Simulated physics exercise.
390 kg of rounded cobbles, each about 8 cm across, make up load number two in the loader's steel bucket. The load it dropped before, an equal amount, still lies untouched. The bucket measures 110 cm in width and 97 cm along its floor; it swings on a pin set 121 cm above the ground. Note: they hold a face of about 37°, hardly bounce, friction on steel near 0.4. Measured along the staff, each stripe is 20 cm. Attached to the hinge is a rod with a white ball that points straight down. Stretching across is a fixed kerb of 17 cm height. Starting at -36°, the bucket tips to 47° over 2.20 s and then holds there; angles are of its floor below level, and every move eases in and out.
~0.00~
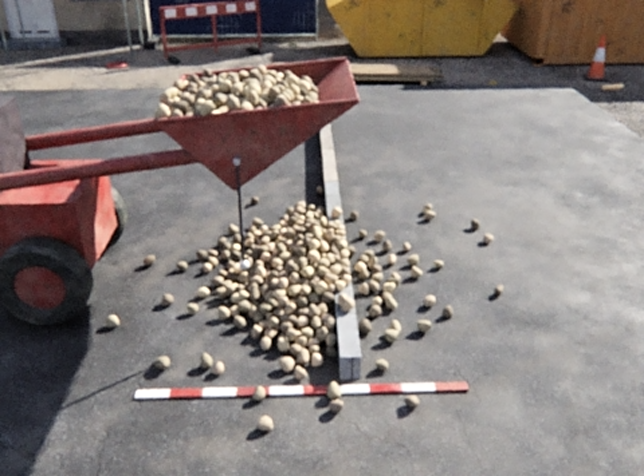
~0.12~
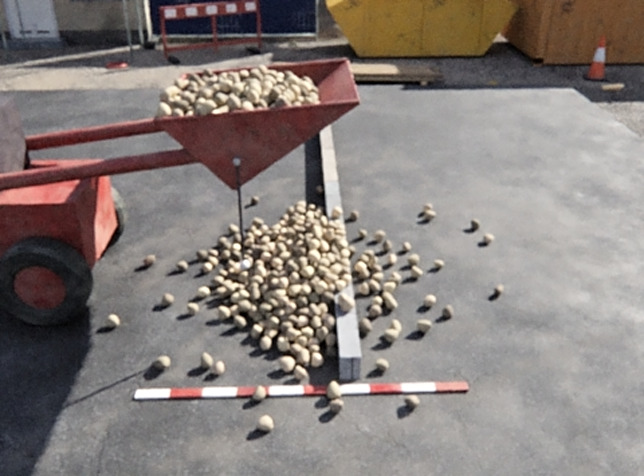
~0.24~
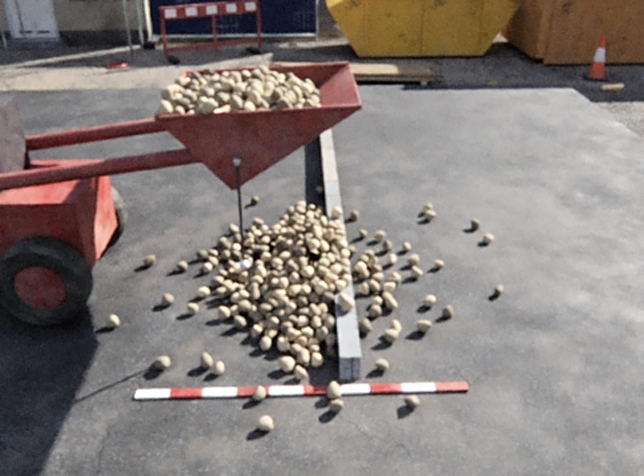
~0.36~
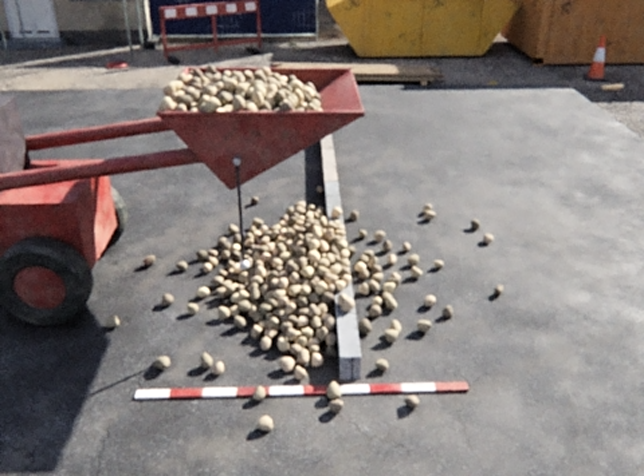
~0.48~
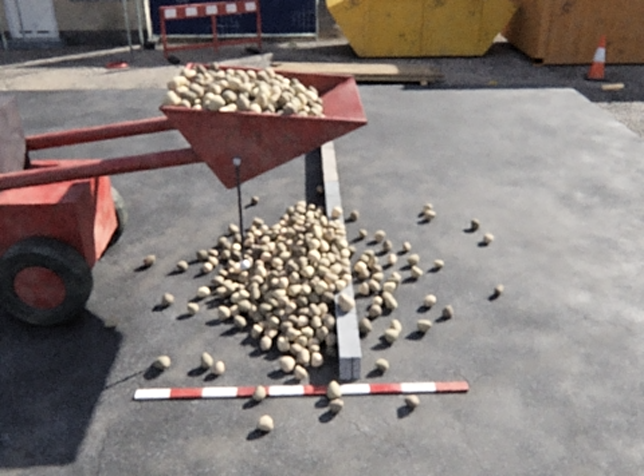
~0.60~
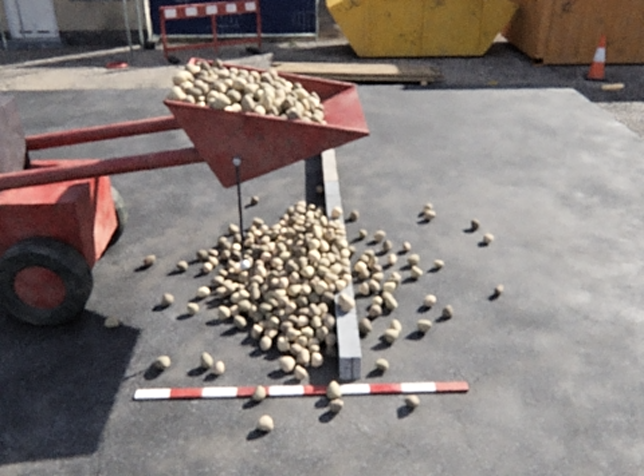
In the video, a red loader's raised bucket, heaped with pale rounded stones, tilts slightly clockwise, its right lip lowering as the load shifts with it, while the stones piled against a grey kerb below remain still.
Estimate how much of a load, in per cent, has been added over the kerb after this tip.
Roughly 90 per cent of a load has been added.
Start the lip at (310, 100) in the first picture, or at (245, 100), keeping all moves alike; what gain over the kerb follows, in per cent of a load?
Near 45 in a hundred, then near 0 in a hundred.
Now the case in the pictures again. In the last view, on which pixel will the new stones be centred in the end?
They end up centred around (393, 267).
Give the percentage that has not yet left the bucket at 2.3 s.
Still inside: Some 5 %.
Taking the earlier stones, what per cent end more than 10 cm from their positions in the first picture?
5 per cent.
After 1.6 s the floor is at 34°; in per cent of one load, 87 in the bucket, 98 on this side of the kerb, 15 over the kerb; the foremost stones are at (454, 253).
After 2.3 s the floor is at 47°; in per cent of one load, 3 in the bucket, 115 on this side of the kerb, 82 over the kerb; the foremost stones are at (483, 256).
After 2.7 s the floor is at 47°; in per cent of one load, 0 in the bucket, 104 on this side of the kerb, 96 over the kerb; the foremost stones are at (519, 261).
After 5.2 s the floor is at 47°; in per cent of one load, 0 in the bucket, 103 on this side of the kerb, 97 over the kerb; the foremost stones are at (550, 276). Net gain over the kerb, 90.
